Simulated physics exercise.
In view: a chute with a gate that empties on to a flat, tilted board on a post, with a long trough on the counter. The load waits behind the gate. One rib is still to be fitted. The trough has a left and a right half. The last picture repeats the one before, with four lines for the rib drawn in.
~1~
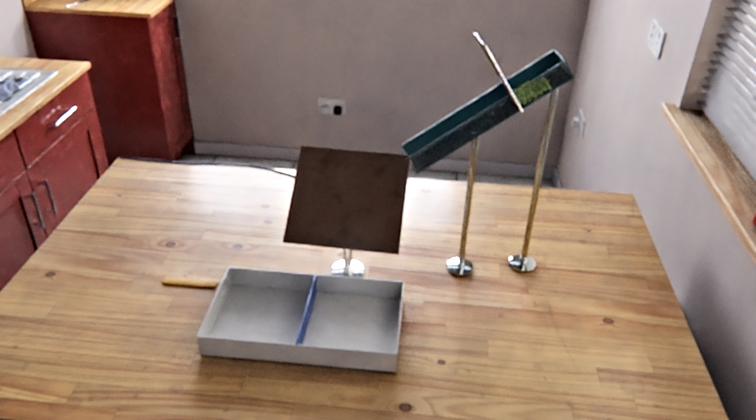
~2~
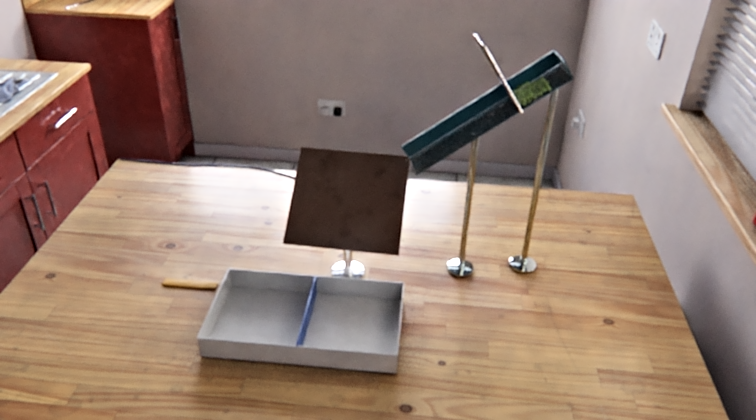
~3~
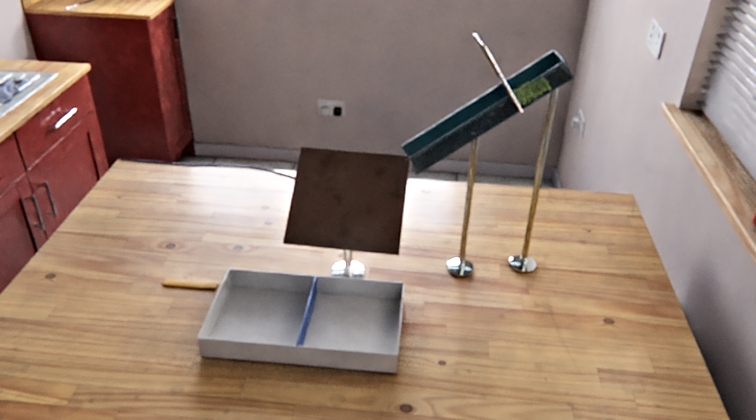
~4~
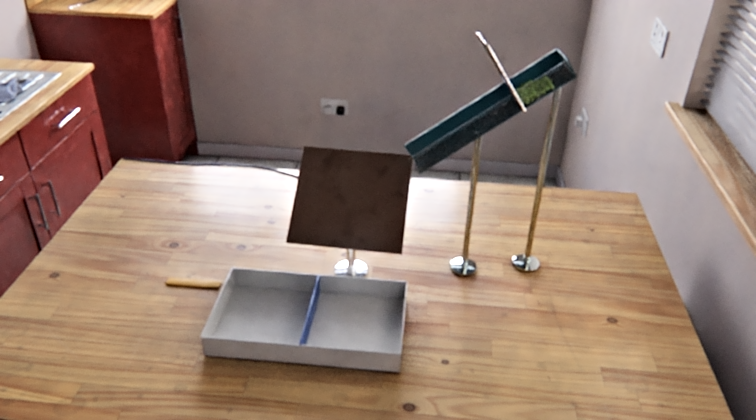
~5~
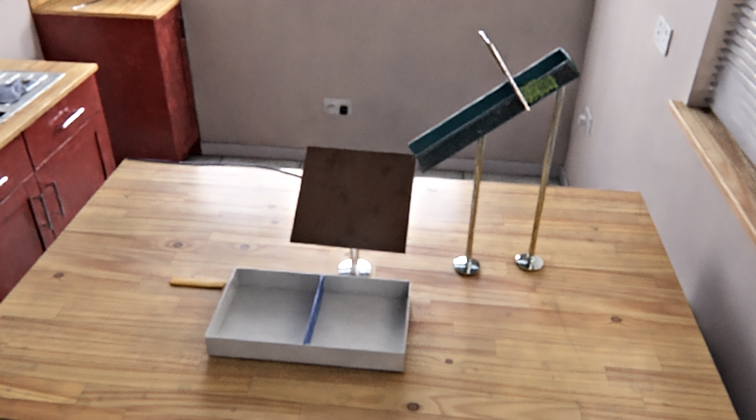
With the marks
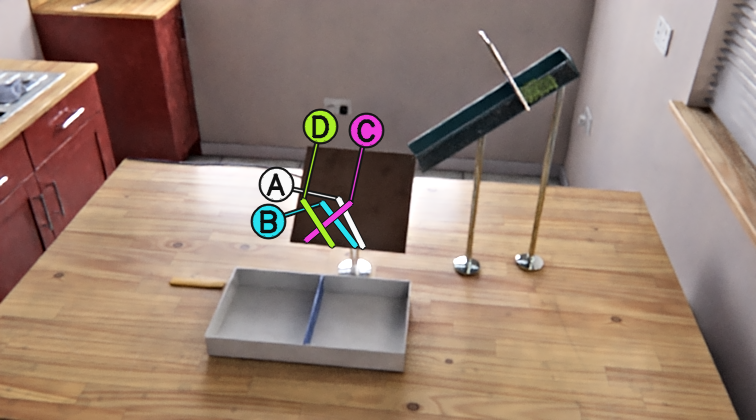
To begin with, a dark board stands on a post behind a pale, divided trough on a wooden table, with a sloping chute on two posts at the right, green material behind its gate. Nothing among them moves; only the view shifts very slightly, and the gate stays shut.
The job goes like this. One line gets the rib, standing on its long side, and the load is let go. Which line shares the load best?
Take C.
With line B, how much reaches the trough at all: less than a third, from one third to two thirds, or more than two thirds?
More than two thirds.
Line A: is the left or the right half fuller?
Right.
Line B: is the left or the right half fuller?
The right half.
On the marked copy, line A from (338, 199) to (362, 246); line B from (322, 203) to (355, 245); line C from (350, 203) to (306, 239); line D from (303, 201) to (332, 244).
With A, of what is caught, only a few in the left half, all but a few in the right.
With B, of what is caught, none at all in the left half, the whole lot in the right.
With C, of what is caught, close to two thirds in the left half, close to a third in the right.
With D, of what is caught, a small share in the left half, all but a few in the right.
